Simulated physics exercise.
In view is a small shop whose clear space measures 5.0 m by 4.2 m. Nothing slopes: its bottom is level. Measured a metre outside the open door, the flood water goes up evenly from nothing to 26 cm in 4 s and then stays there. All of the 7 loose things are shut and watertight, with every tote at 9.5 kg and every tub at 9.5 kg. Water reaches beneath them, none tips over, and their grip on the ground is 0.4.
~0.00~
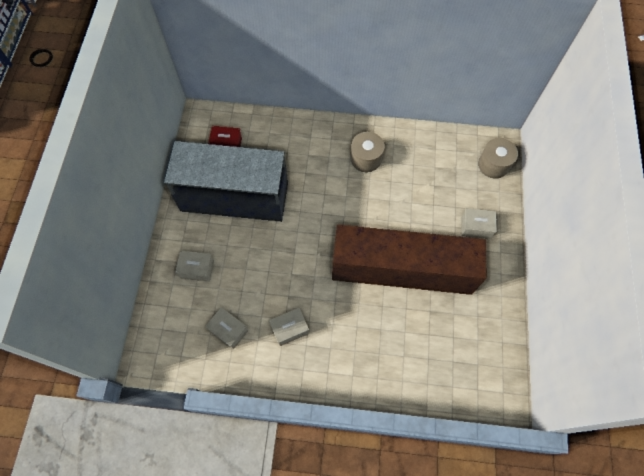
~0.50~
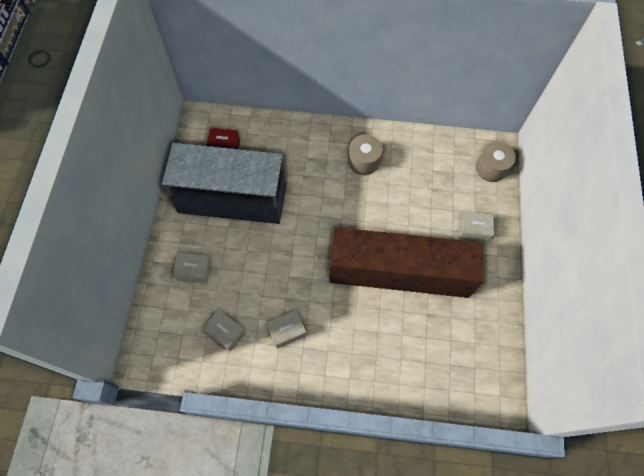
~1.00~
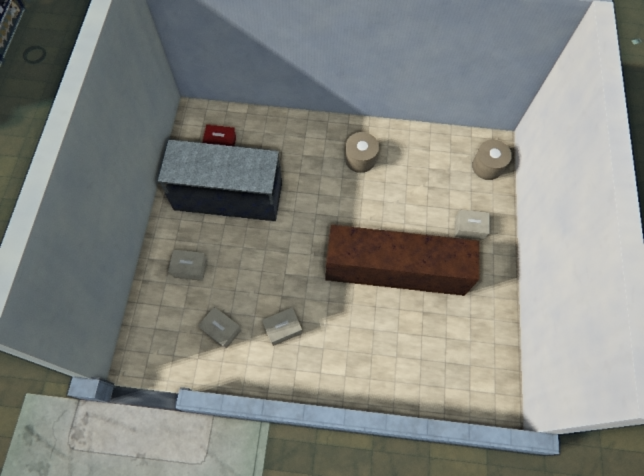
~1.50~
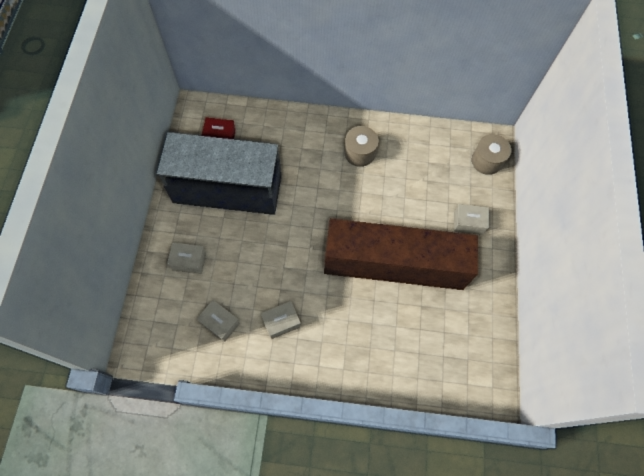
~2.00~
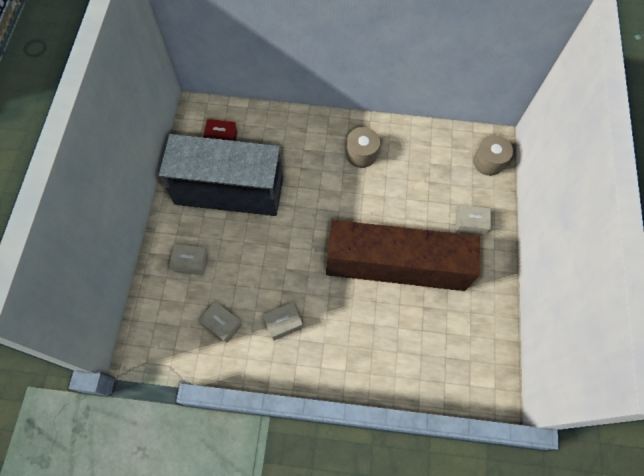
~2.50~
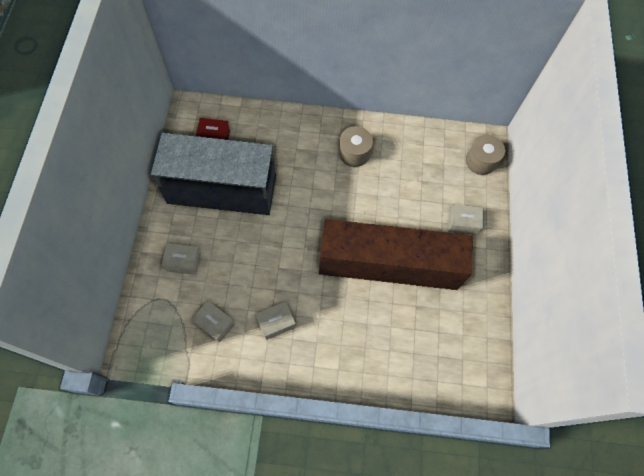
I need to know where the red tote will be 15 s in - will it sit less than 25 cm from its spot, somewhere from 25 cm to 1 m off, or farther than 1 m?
It will be less than 25 cm off.
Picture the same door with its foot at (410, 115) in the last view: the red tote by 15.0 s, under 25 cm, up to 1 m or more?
In that case the red tote would have shifted a modest distance.
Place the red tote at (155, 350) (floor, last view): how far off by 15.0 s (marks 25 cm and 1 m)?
It goes a long way.
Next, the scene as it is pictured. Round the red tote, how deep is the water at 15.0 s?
Depth approx. 5 cm.
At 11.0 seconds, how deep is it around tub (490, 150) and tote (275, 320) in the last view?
Around 10 cm and 5 cm.
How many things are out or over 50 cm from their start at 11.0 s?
That would be 3.
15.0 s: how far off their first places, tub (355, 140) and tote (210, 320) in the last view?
Respectively 200 and 250 cm.
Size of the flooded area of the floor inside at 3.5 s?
I'd put it close to 2.5 m2.
After 3.5 s the red tote is near (212, 128), 0.0 m from its start, aground; 0 afloat.
After 6.8 s the red tote is near (212, 128), 0.0 m from its start, aground; 0 afloat.
After 11.0 s the red tote is near (212, 128), 0.0 m from its start, aground; 3 afloat.
After 15.0 s the red tote is near (212, 128), 0.0 m from its start, aground; 6 afloat.
